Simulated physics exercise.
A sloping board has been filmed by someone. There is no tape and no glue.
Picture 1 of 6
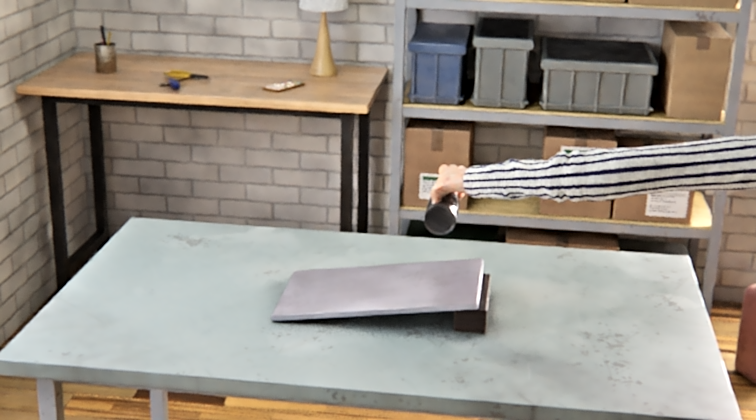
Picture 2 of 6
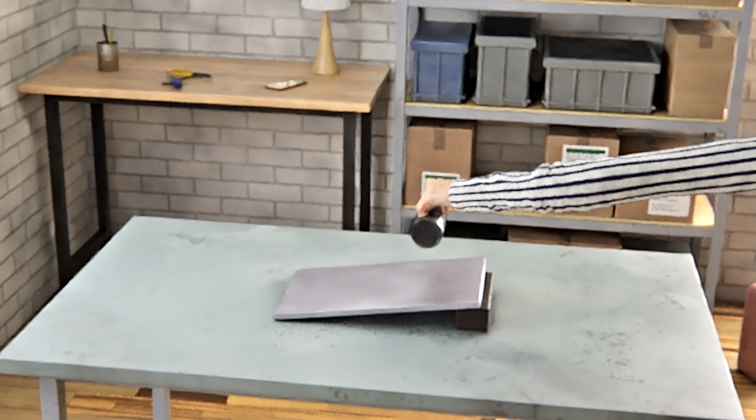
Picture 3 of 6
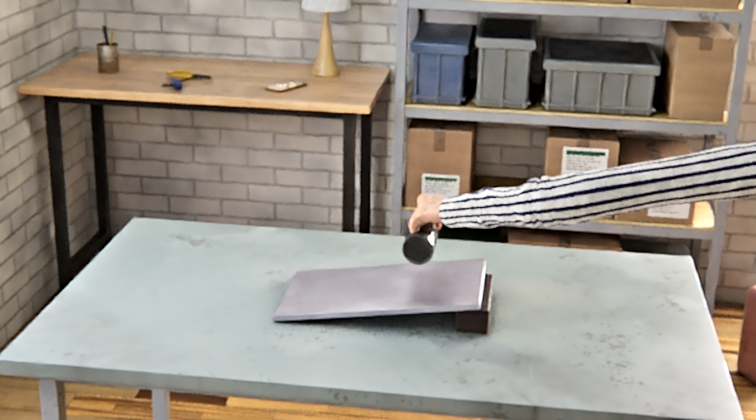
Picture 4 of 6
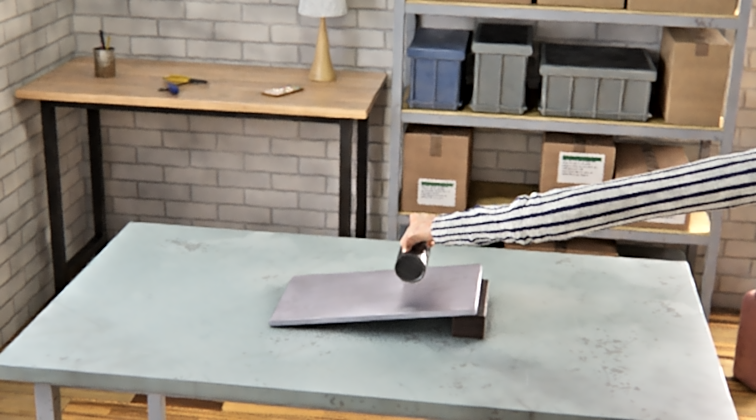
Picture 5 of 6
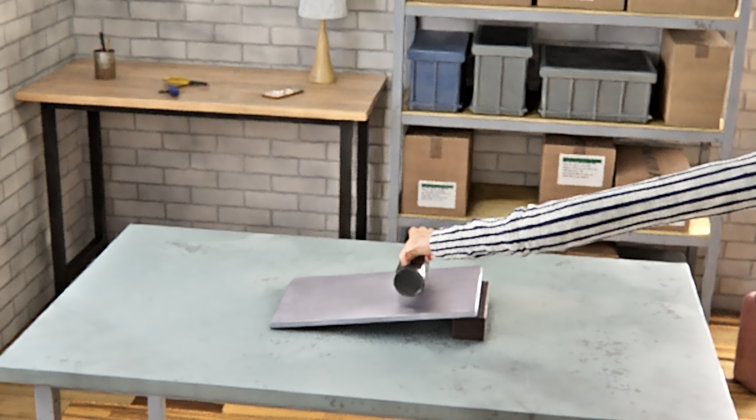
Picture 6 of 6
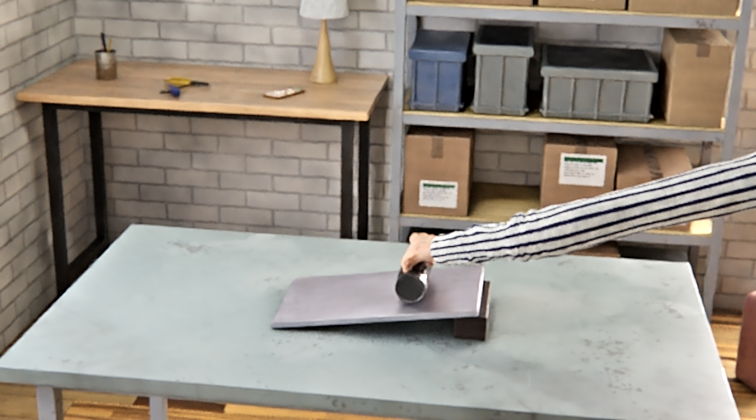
A sloping pale purple-grey board, its right end propped on a dark brown block, lies on a worn grey-green table, seen from slightly above in a brick-walled room. Behind stand a wooden desk with a lamp at left and shelves of bins and cardboard boxes. From the right, a striped-sleeved arm lowers a black jar leftward onto the board and keeps holding it, while the view shifts very slightly.
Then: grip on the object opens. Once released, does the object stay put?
I predict it will leave its spot.
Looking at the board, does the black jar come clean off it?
In the end it goes over the edge.
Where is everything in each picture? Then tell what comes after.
The first picture shows on its way; black jar (443, 209).
The second picture shows on its way; black jar (430, 222).
The third picture shows on its way; black jar (421, 238).
The fourth picture shows on its way; black jar (414, 256).
The fifth picture shows on its way; black jar (412, 270).
The sixth picture shows set down, still held; black jar (414, 276).
Then, 0.90 s past the last view, black jar displaced well along near (300, 284).
Then, 1.50 s past the last view, black jar now off the board.
Then, 2.10 s past the last view, things are still on the move.
Finally, off the board, black jar. The black jar goes downhill.
